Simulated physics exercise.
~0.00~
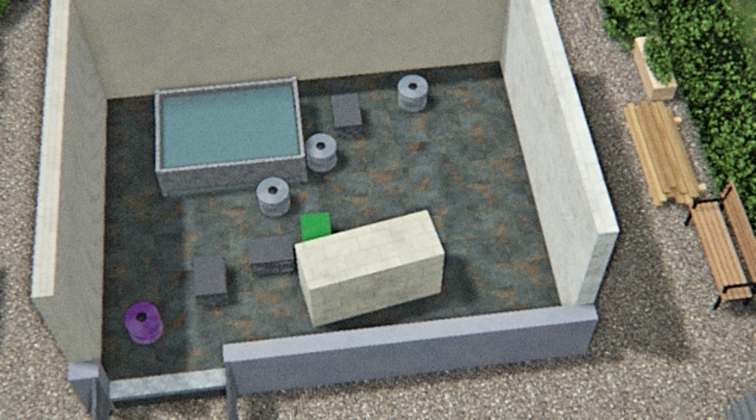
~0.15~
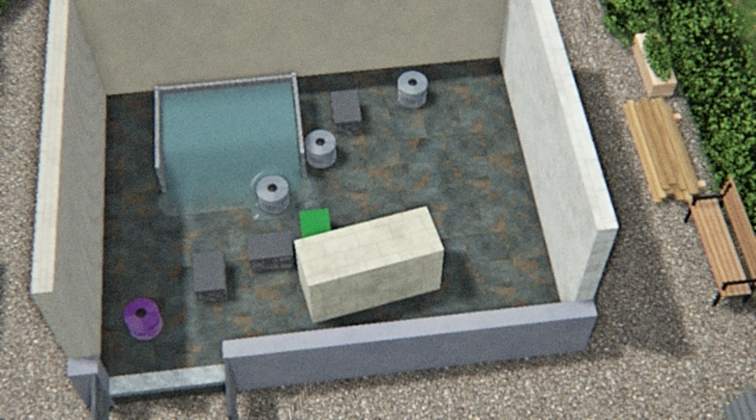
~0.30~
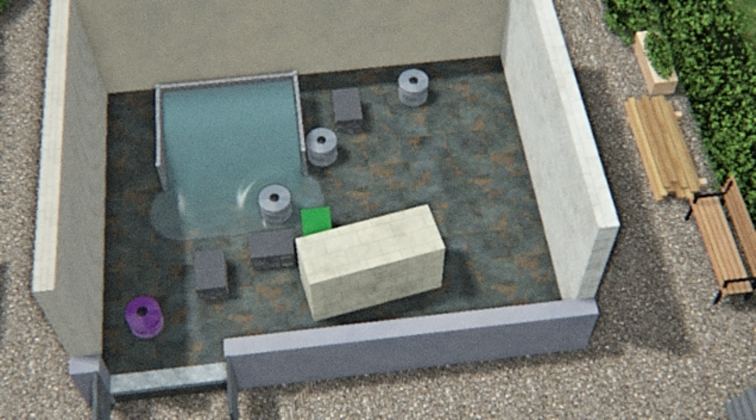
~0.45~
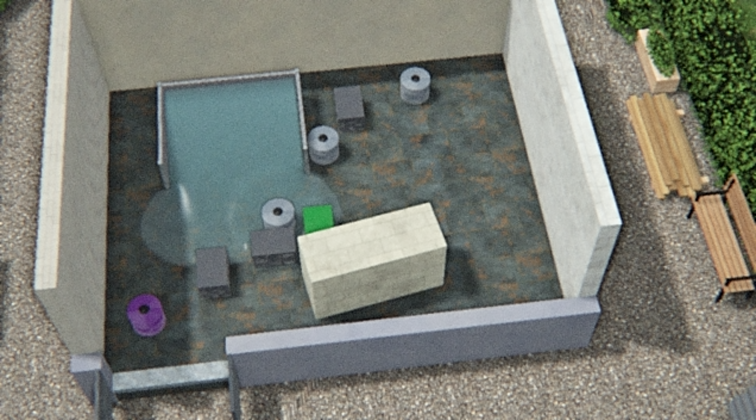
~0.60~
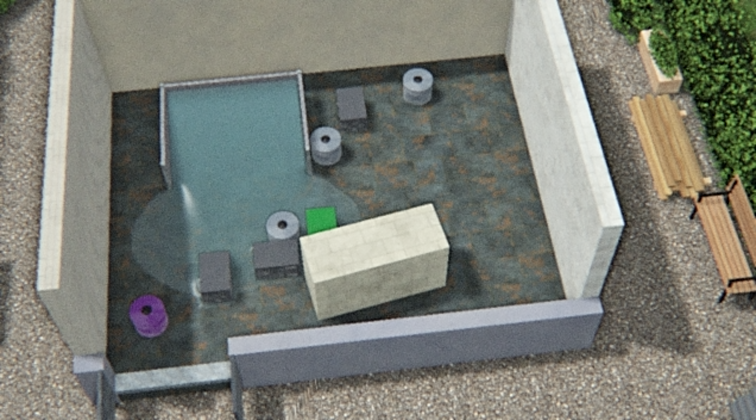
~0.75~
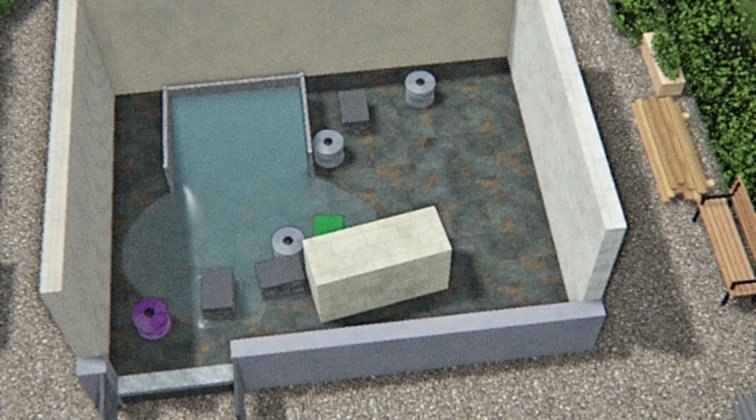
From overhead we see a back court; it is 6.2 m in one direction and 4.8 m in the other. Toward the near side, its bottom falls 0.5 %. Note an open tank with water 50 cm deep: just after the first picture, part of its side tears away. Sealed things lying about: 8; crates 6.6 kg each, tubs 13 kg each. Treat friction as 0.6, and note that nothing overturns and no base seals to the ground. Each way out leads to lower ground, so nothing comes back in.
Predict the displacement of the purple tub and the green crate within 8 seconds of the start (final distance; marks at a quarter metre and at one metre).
Prediction: The purple tub is displaced a great deal, the green crate is displaced a great deal.
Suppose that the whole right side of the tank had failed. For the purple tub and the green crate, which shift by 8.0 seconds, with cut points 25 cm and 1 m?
In that situation the purple tub stays about where it was, while the green crate creeps a little.
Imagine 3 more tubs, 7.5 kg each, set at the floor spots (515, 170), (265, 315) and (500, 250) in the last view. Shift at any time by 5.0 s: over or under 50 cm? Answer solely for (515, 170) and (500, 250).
Respectively: Outside the limit and inside the limit.
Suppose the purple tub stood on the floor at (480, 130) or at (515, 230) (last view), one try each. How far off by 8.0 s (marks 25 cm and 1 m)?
Spot one - it barely budges; spot two - it barely budges.
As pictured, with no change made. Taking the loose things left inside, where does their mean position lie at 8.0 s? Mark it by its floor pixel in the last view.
The average lands around (364, 169).
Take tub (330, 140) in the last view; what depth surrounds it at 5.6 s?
1 cm.
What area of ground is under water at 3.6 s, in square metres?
I'd put it close to 20 m2.
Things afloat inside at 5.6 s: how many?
That would be 0 of them.
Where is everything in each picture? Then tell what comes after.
The purple tub at (142, 317), on the bottom; the green crate at (316, 232), on the bottom; water covers 2.8 m2; 0 of 8 have shifted, in the first picture.
The purple tub at (141, 313), on the bottom; the green crate at (316, 228), on the bottom; water covers 3.6 m2; 0 of 8 have shifted, in the second picture.
The purple tub at (142, 311) rests on the ground; the green crate at (317, 226) rests on the ground; water covers 4.7 m2; 1 of 8 have shifted, in the third picture.
The purple tub at (144, 309) rests on the ground; the green crate at (319, 224), on the bottom; water covers 5.9 m2; 1 of 8 have shifted, in the fourth picture.
The purple tub at (147, 310), on the bottom; the green crate at (322, 226), on the bottom; 7.2 m2 under water; 3 of 8 have shifted, in the fifth picture.
The purple tub at (149, 313), on the bottom; the green crate at (328, 234), on the bottom, 14 cm from its start; 8.8 m2 under water; 4 of 8 have shifted, in the sixth picture.
After 1.6 s the purple tub is near (136, 332), 0.3 m from its start, aground; the green crate is near (358, 225), 0.5 m from its start, aground; 1 of 8 are out; 0 afloat.
After 3.6 s the purple tub has gone out; the green crate is near (408, 145), 1.9 m from its start, aground; 2 of 8 are out; 2 afloat.
After 5.6 s the purple tub has gone out; the green crate is near (407, 143), 1.9 m from its start, aground; 3 of 8 are out; 0 afloat.
After 8.0 s the purple tub has gone out; the green crate is near (407, 143), 1.9 m from its start, aground; 3 of 8 are out; 0 afloat.
